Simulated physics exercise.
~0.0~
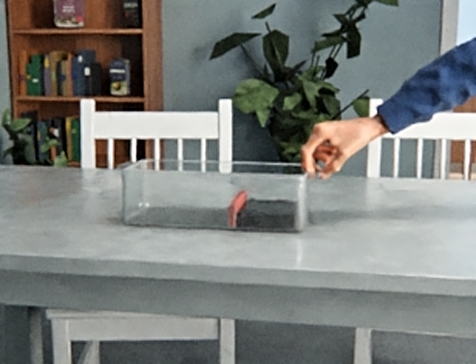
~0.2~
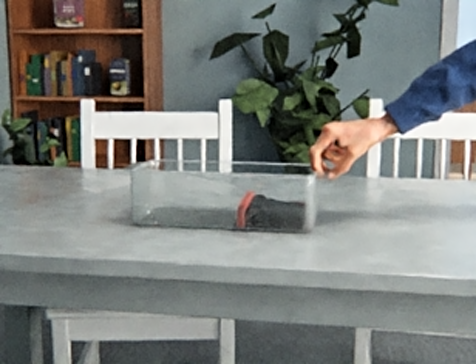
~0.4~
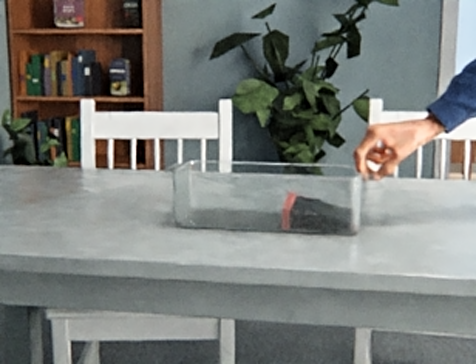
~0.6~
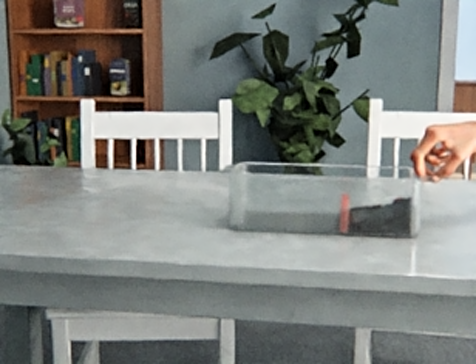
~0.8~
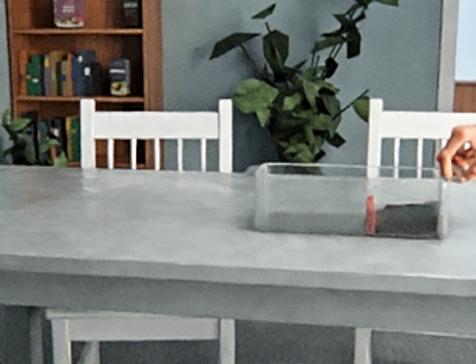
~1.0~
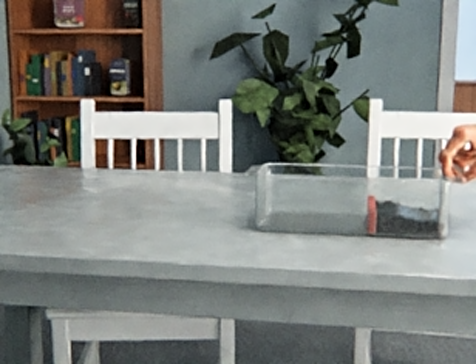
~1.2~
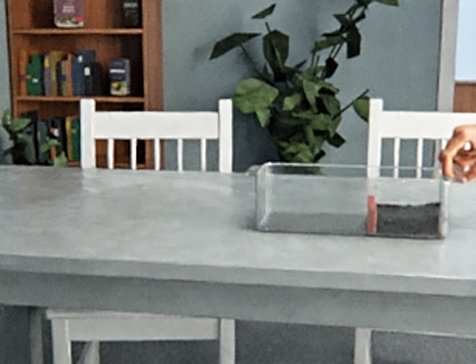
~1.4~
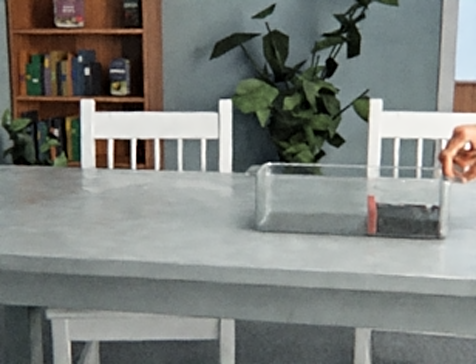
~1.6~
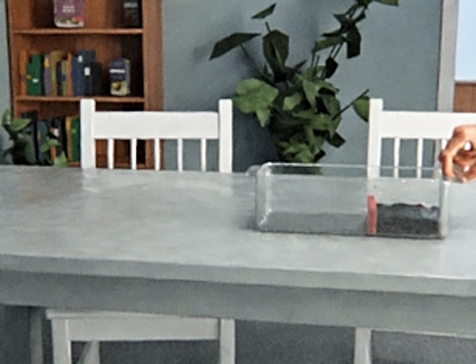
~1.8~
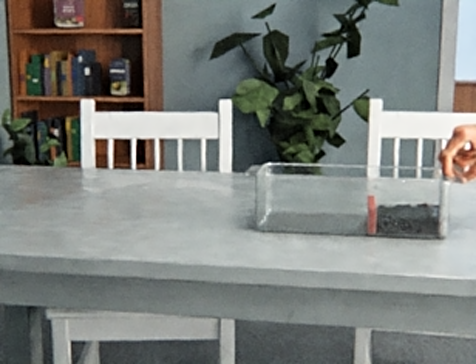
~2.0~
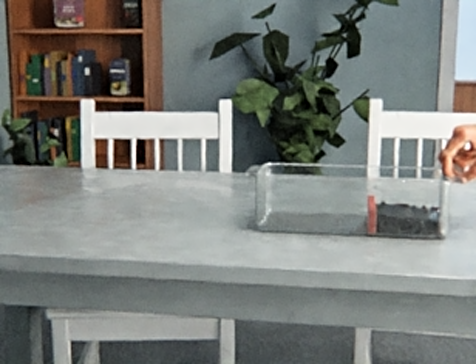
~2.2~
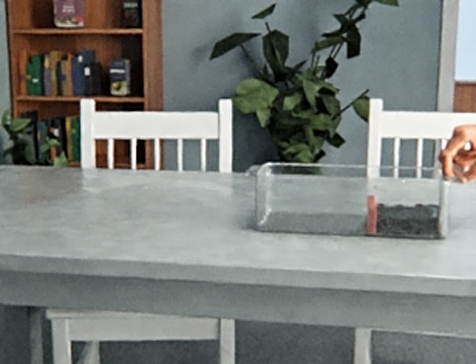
A hand in a blue sleeve grips the right end of a clear oblong tub on a grey table, seen from the front in a room with white chairs, a leafy plant and a wooden bookcase behind. Inside, a low reddish wall holds dark liquid on the right, while the left part looks empty. The hand pulls the tub smoothly to the right, and the liquid tilts and sloshes against the wall. The tub stops near the table's right side, and the liquid ripples, then settles. Nearly all of it remains right of the upright wall, with the hand still at the tub's end.
